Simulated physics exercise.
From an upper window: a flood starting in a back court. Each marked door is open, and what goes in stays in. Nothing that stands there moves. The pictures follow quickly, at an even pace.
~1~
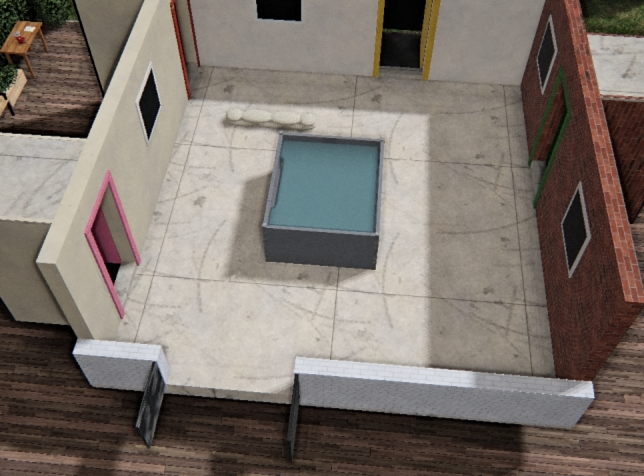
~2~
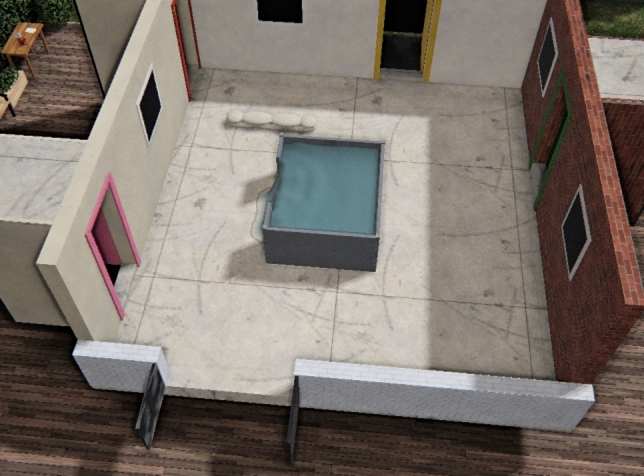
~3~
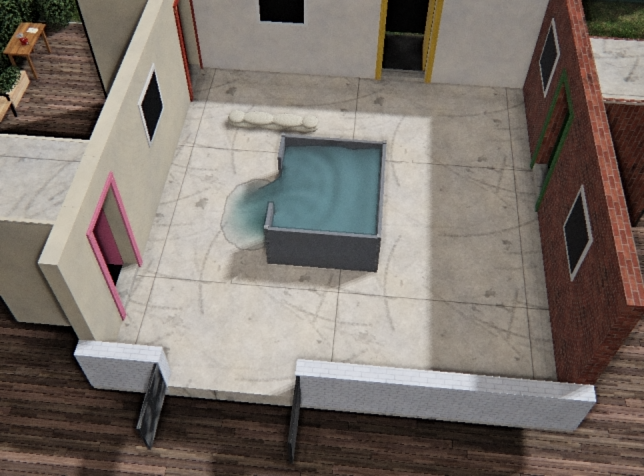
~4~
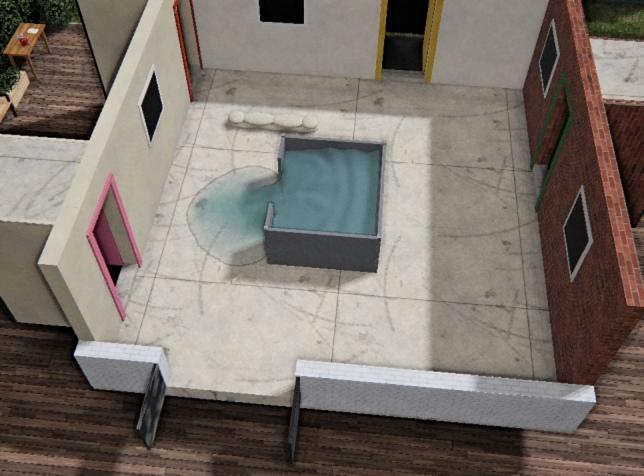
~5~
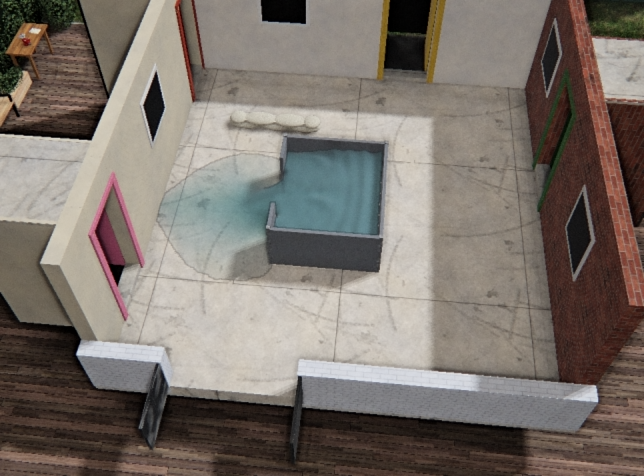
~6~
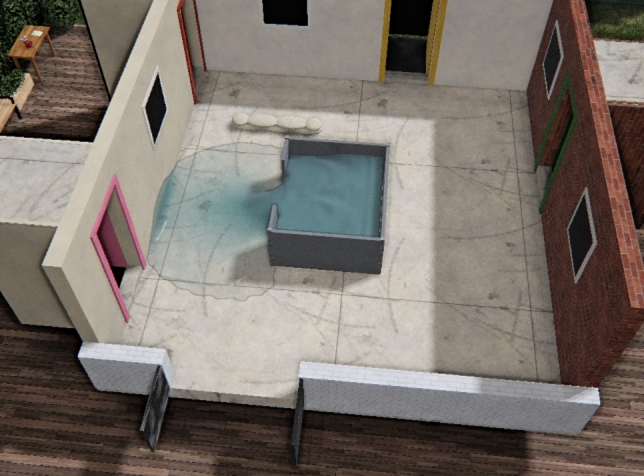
A walled courtyard with pale slab paving is seen from high above, a grey tank of blue-green water at its centre. A cream wall with a pink-framed doorway stands left, a brick wall with a green-framed opening right, a yellow-framed doorway behind, and a low white wall in front. Water breaks through the tank's left side and spreads leftward across the paving in a widening, thinning sheet, reaching the cream wall, while the view barely shifts.
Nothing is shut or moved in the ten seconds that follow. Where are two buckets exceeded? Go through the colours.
In the end: The green door holds within the limit; the red door floods; the yellow door holds within the limit; the pink door floods.
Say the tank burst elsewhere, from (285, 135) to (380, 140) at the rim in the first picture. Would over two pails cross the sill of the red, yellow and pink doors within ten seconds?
One by one: Red door passes that mark; yellow door lets more in; pink door lets less in.
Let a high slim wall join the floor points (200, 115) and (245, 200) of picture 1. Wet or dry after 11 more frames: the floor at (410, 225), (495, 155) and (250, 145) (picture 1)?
In turn: Clear, not flooded, flooded.
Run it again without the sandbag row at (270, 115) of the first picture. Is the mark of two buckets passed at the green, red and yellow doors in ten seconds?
One by one: The green one holds, the red one lets more in, the yellow one stays under.
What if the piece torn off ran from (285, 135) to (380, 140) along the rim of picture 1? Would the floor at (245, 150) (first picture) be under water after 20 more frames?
Answer: Flooded.
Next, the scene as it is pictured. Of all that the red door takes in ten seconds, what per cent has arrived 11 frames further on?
Some 0 per cent.
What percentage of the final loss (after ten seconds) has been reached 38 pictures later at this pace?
About 70 per cent.
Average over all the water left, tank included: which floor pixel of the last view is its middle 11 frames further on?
Close to (260, 216).
A moment on, water covers 20 % of the floor; the green door not reached, the red door not reached, the yellow door not reached, the pink door under two buckets in.
Next, water covers 25 % of the floor; the green door not reached, the red door wet at the sill, nothing in, the yellow door not reached, the pink door over two buckets in.
Then, water covers 45 % of the floor; the green door not reached, the red door over two buckets in, the yellow door wet at the sill, nothing in, the pink door over two buckets in.
Later, water covers 85 % of the floor; the green door not reached, the red door over two buckets in, the yellow door wet at the sill, nothing in, the pink door over two buckets in.
In the end, water covers 95 % of the floor; the green door wet at the sill, nothing in, the red door over two buckets in, the yellow door wet at the sill, nothing in, the pink door over two buckets in.
